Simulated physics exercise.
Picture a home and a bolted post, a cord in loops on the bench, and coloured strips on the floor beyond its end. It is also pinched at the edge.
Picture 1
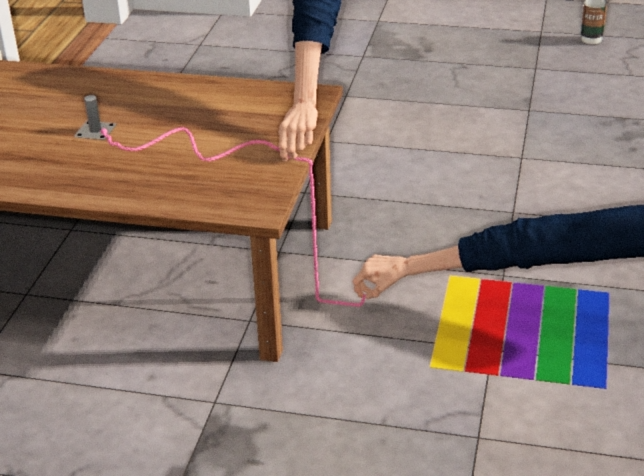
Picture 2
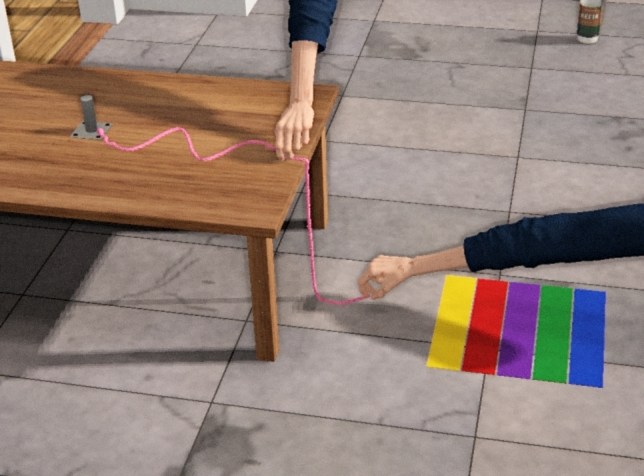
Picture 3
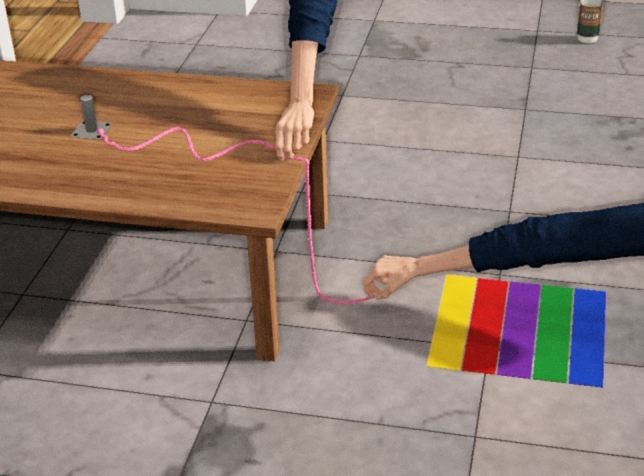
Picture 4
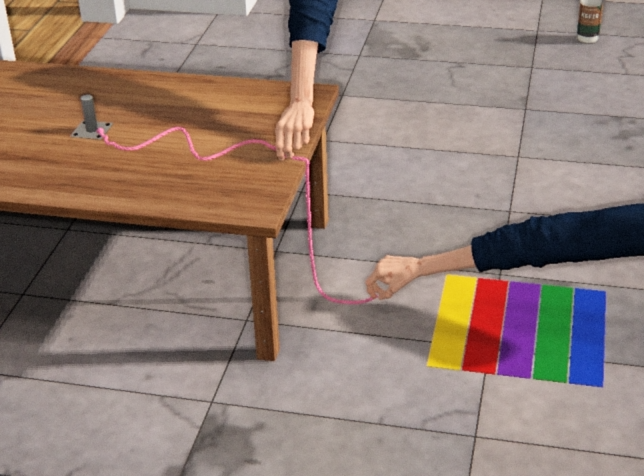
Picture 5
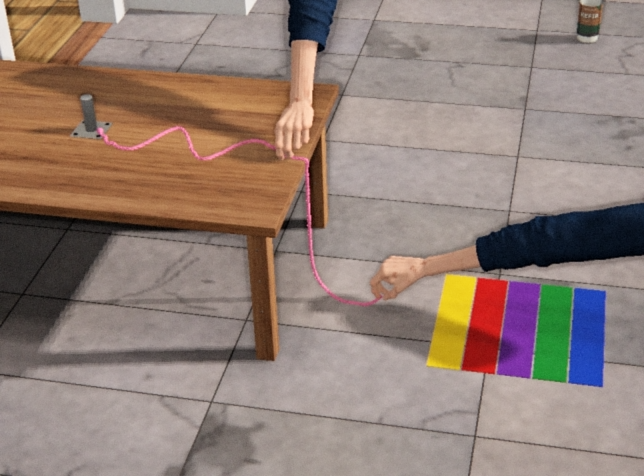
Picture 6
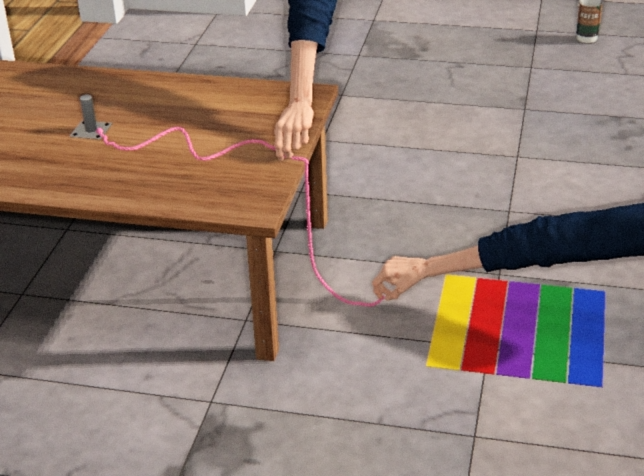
A hand low beside the wooden bench drew the loose end of a pink cord slightly to the right, toward the coloured strips, while another hand pinched it at the edge and the loops stayed still.
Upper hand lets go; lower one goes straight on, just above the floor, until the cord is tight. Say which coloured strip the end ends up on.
It ends up on the blue strip.
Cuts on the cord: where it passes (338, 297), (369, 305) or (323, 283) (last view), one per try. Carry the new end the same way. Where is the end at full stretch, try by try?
(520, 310), (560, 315), (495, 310).
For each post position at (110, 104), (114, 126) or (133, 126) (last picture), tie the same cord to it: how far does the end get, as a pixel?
Roughly (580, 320), (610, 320) and (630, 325), try by try.
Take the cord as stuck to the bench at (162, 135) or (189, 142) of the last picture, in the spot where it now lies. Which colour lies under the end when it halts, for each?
Expected strip, first: Green; second: Purple.
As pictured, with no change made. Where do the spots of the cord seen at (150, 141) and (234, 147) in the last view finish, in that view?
Point one: (176, 139); point two: (315, 161).
A little later, end near (517, 311); over purple.
Next, end near (563, 316); over green.
When it is tight, end near (590, 319); over blue. The blue one.
